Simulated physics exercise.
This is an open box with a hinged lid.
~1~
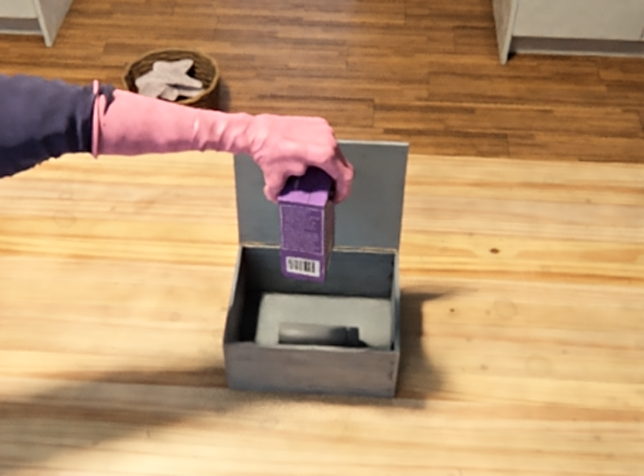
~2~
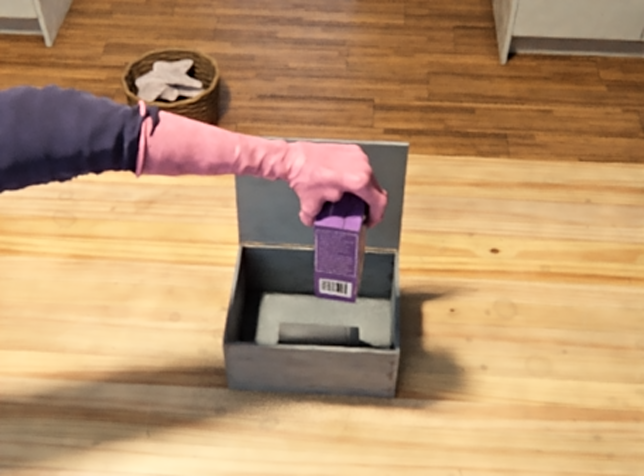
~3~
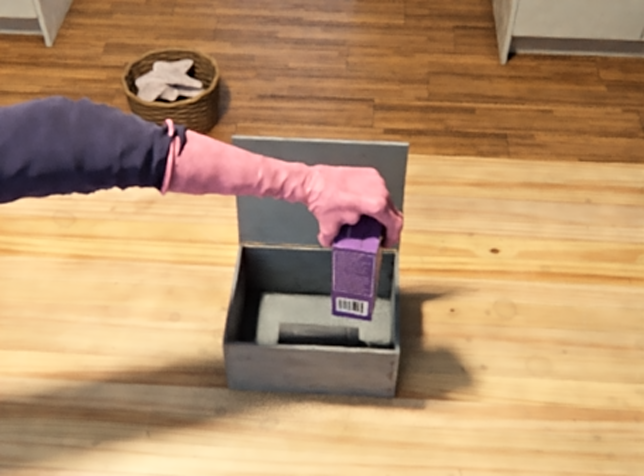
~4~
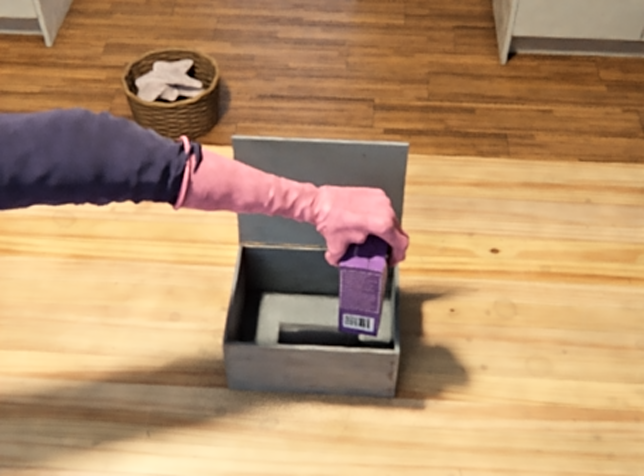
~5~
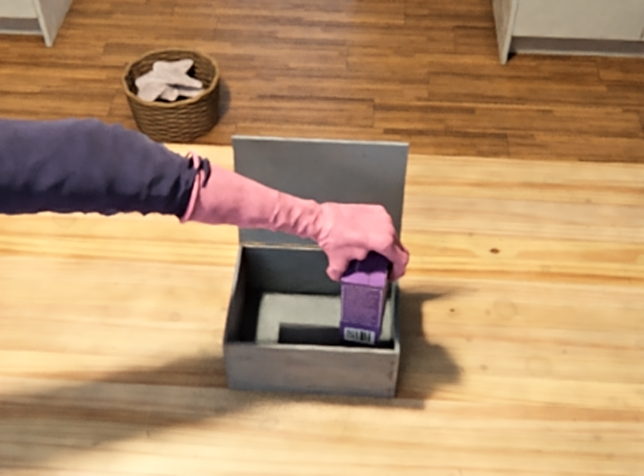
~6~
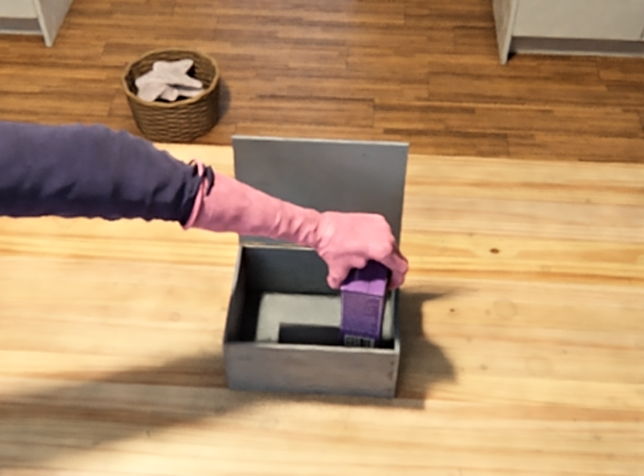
A hand in a pink glove, its arm in a dark sleeve reaching from the left, grips an upright purple carton above an open grey box on a pale wooden table, viewed from above at an angle. The box's hinged lid stands up at the back, and a wicker basket sits on the brown floor behind. The hand moves the carton right, then lowers it inside, still holding it, while the camera stays still.
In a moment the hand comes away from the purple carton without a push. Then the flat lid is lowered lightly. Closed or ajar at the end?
In the end the lid stays ajar.
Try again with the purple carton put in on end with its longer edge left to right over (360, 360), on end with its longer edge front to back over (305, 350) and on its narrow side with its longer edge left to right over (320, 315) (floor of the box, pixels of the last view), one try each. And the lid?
In the first case it will not close; in the second case it stays ajar; in the third case it sits on the rim.
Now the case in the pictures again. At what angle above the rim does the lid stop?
About 35°.
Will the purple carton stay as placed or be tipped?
The purple carton ends up tilted.
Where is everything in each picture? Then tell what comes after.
Still above its spot; purple carton (308, 222); grey shaker (319, 340), in the first picture.
Still above its spot; purple carton (341, 245); grey shaker (319, 340), in the second picture.
Still above its spot; purple carton (357, 265); grey shaker (319, 340), in the third picture.
Still above its spot; purple carton (364, 283); grey shaker (319, 340), in the fourth picture.
Still above its spot; purple carton (365, 297), in the fifth picture.
Put in, still held; purple carton (364, 304), in the sixth picture.
Then, 1.10 s after the last picture, lid starting down; purple carton tipped 31° from how it was near (373, 323).
Then, 1.70 s after the last picture, lid 52° above the rim; purple carton tipped 30° from how it was near (375, 322).
Then, 3.00 s after the last picture, lid 34° above the rim; purple carton tipped 30° from how it was near (375, 322).
At rest, lid 34° above the rim; left askew, purple carton; grey shaker in place. Seen from the same camera at the end, purple carton near (375, 322).
